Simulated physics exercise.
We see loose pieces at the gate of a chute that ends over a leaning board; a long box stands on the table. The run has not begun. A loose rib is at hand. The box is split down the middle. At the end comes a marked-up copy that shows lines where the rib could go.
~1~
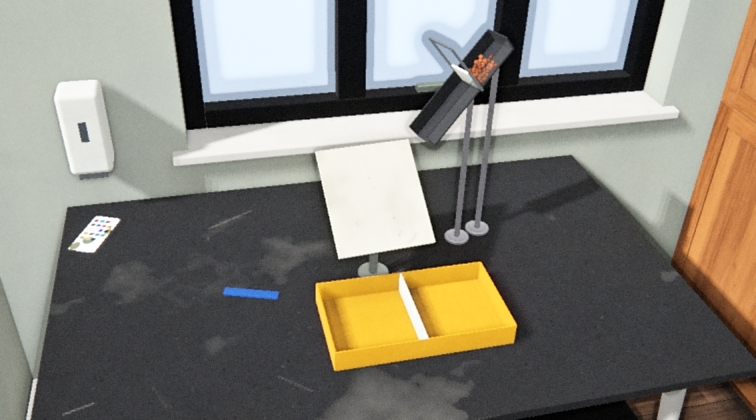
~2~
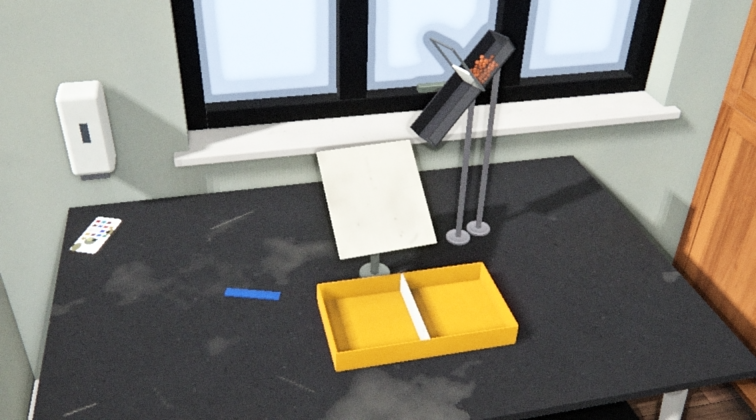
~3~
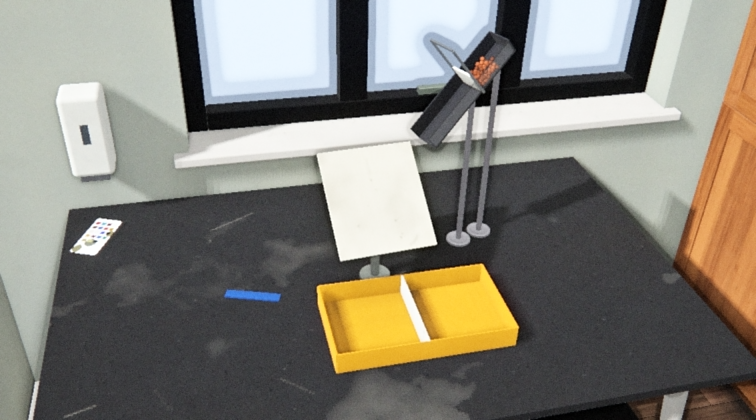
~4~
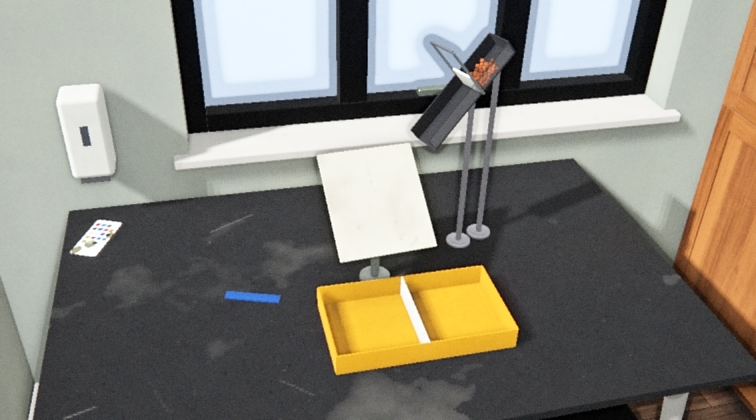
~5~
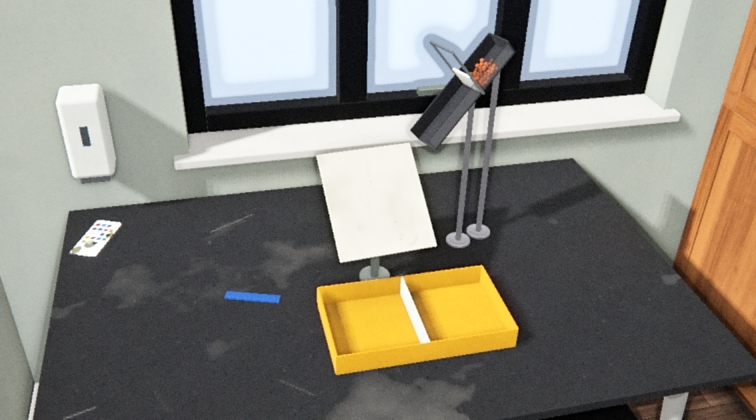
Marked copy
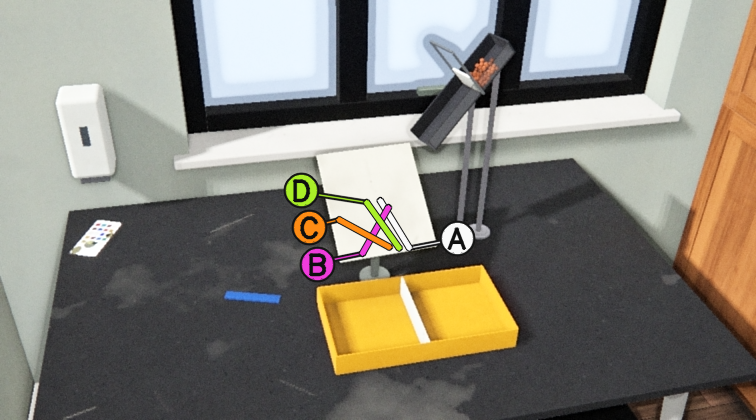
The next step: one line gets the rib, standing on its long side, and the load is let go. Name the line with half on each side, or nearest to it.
C works best here.
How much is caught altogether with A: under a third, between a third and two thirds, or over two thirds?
It is over two thirds.
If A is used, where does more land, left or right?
More lands on the right.
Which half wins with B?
More lands on the left.
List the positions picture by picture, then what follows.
In the first picture, load behind the gate at (480, 71), clay pellets; lip of the chute at (426, 141), sloping fairly steeply.
In the second picture, middle of the board at (377, 197), tilted fairly steeply; middle of its low edge at (390, 251); of its high edge at (364, 146).
In the third picture, front corners of the box at (337, 355) and (518, 327); front end of its middle wall at (430, 341); gate still shut at (463, 74).
In the fourth picture, middle of the load at (482, 75); lip at (427, 145).
In the fifth picture, middle of the load at (481, 75); lip at (427, 145).
On the marked copy, line A from (380, 200) to (409, 248); line B from (388, 207) to (362, 253); line C from (339, 219) to (389, 247); line D from (366, 202) to (399, 248).
Choosing A, of what is caught, a small part in the left half, nearly all in the right.
Choosing B, of what is caught, nearly all in the left half, a small part in the right.
Choosing C, of what is caught, about half in the left half, about half in the right.
Choosing D, of what is caught, a stray few in the left half, nearly all in the right.
